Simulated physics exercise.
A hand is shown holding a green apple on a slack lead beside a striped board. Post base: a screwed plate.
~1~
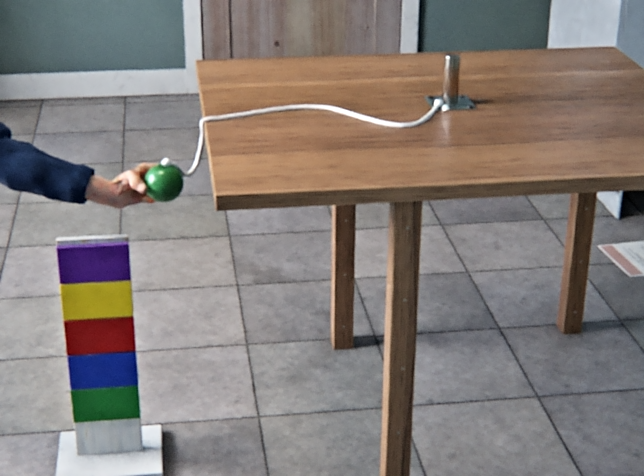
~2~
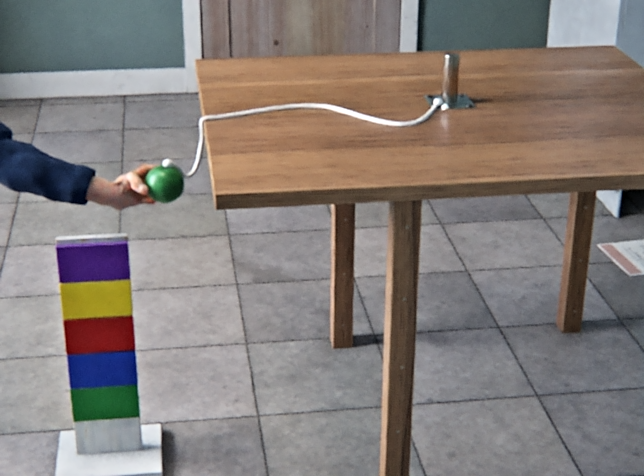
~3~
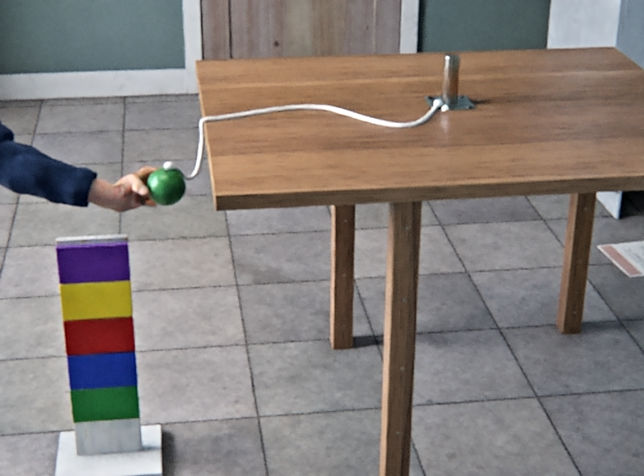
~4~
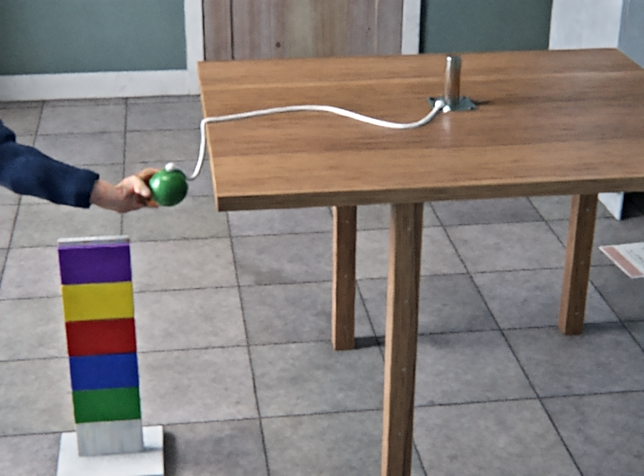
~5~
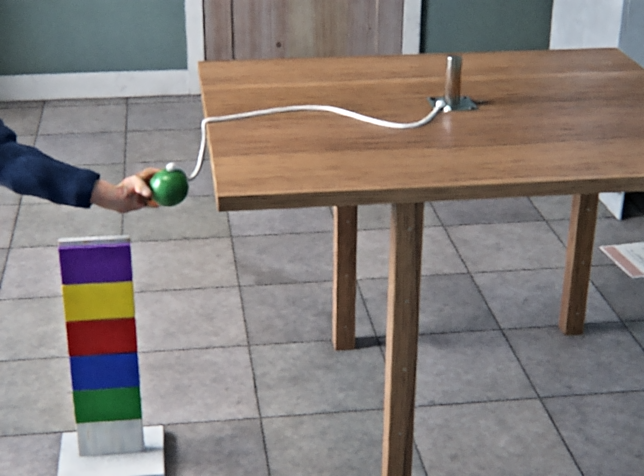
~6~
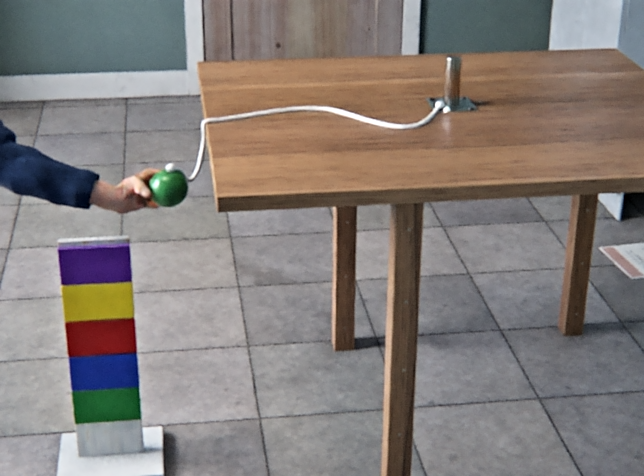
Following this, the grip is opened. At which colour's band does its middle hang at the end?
The yellow band.
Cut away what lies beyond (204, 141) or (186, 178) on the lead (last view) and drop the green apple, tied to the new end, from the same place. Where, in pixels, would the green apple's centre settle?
For the first cut it's about (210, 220), and for the second about (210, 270).
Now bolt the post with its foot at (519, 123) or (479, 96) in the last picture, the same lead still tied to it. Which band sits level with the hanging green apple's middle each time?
It would be purple; purple.
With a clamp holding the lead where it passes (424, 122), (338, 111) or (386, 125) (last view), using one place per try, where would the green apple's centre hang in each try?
In order of the tries: About (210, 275), about (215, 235), about (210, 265).
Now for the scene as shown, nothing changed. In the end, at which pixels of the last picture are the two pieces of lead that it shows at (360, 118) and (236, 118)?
Roughly at (314, 118), and the other roughly at (206, 161).
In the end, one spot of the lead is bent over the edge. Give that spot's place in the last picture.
Roughly (259, 114).
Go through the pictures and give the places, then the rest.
In the first frame, green apple (164, 183); purple (94, 265); yellow (97, 301); red (100, 337); blue (103, 371); green (106, 405).
In the second frame, green apple (165, 184); lead through (431, 113) (384, 122) (323, 107) (257, 112) (202, 142).
In the third frame, green apple (167, 186).
In the fourth frame, green apple (168, 188); lead through (432, 115) (385, 125) (325, 109) (259, 114) (204, 144).
In the fifth frame, green apple (169, 188).
In the sixth frame, green apple (168, 188); lead through (432, 115) (385, 125) (325, 109) (259, 114) (203, 144).
A little later, apple near (243, 272); level with yellow.
Next, apple near (209, 295); level with yellow.
When it is over, apple near (203, 296); level with yellow. At yellow.
